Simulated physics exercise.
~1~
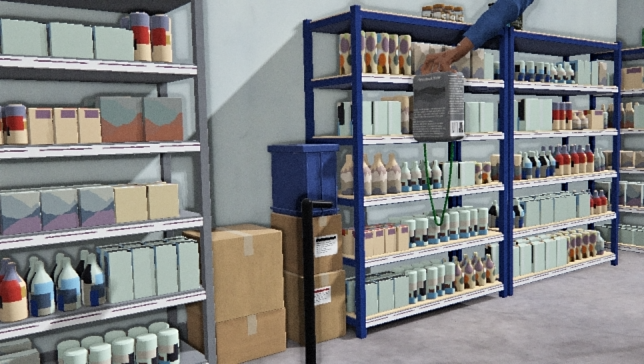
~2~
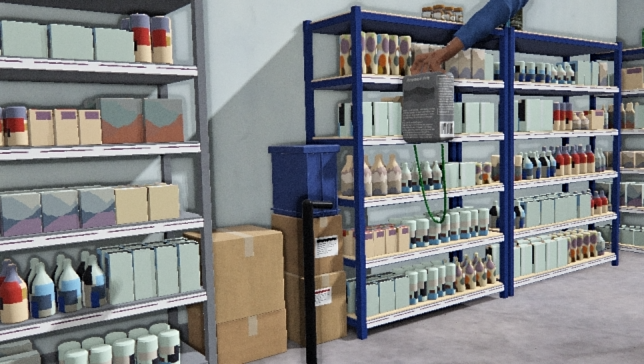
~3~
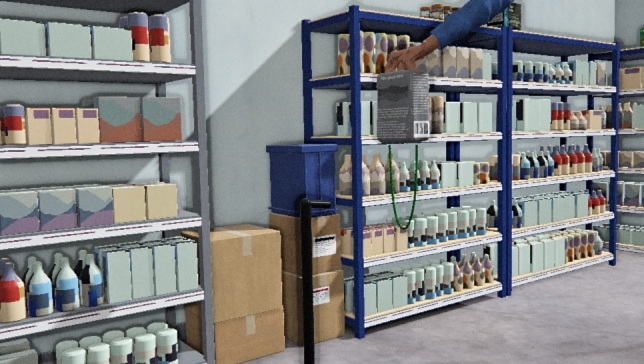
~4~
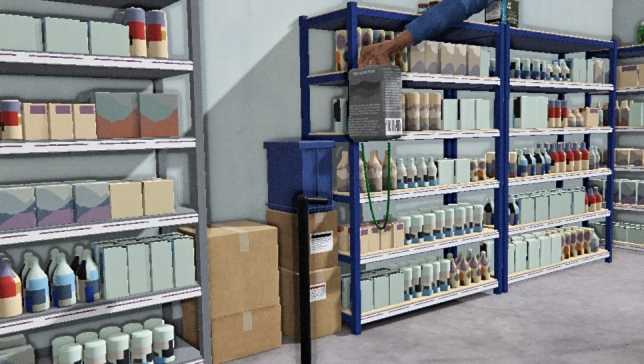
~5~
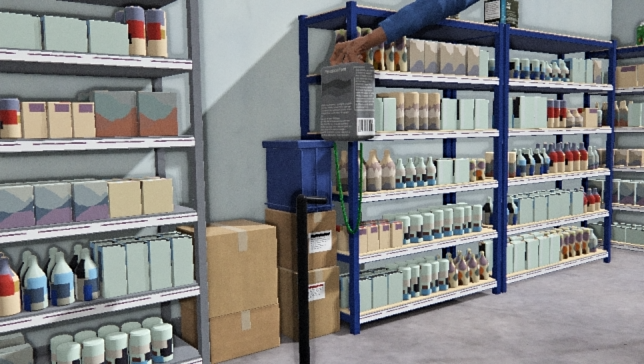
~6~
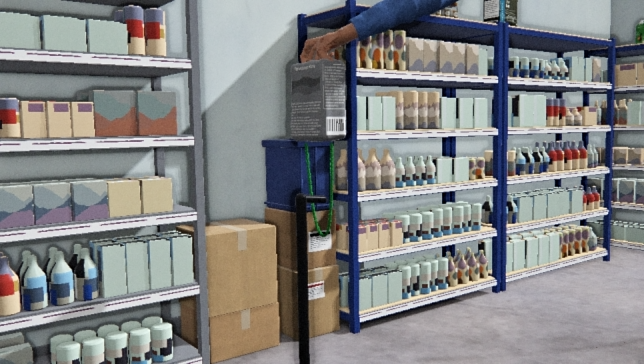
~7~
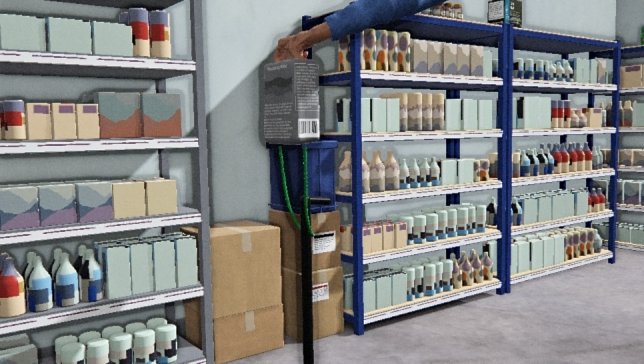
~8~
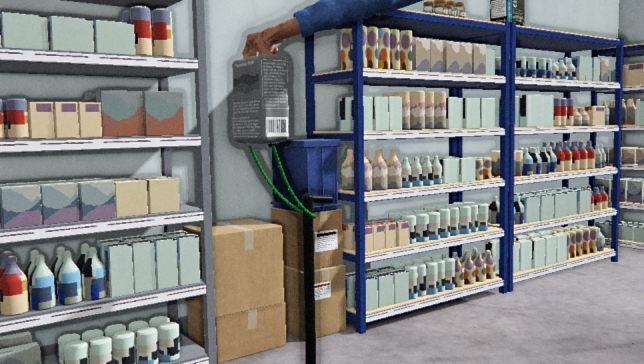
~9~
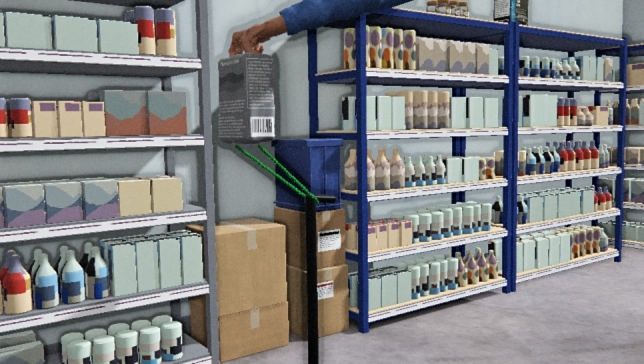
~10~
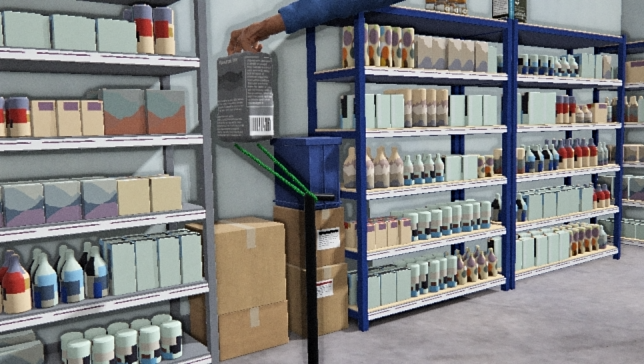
A hand at the end of a blue-sleeved arm carries a grey sack, held upright with a green loop hanging beneath it, through a storeroom seen from a slightly swaying handheld view. Grey shelves of boxes and bottles stand at left, blue shelving at right, and cardboard cartons and a blue bin behind a dark post with a sideways hook. The sack travels steadily left, nears the post and passes above it. Beyond the post, the loop catches on the hook and stretches slantwise. The hand stops, with the sack snagged left of the post and the green loop pulled tight.
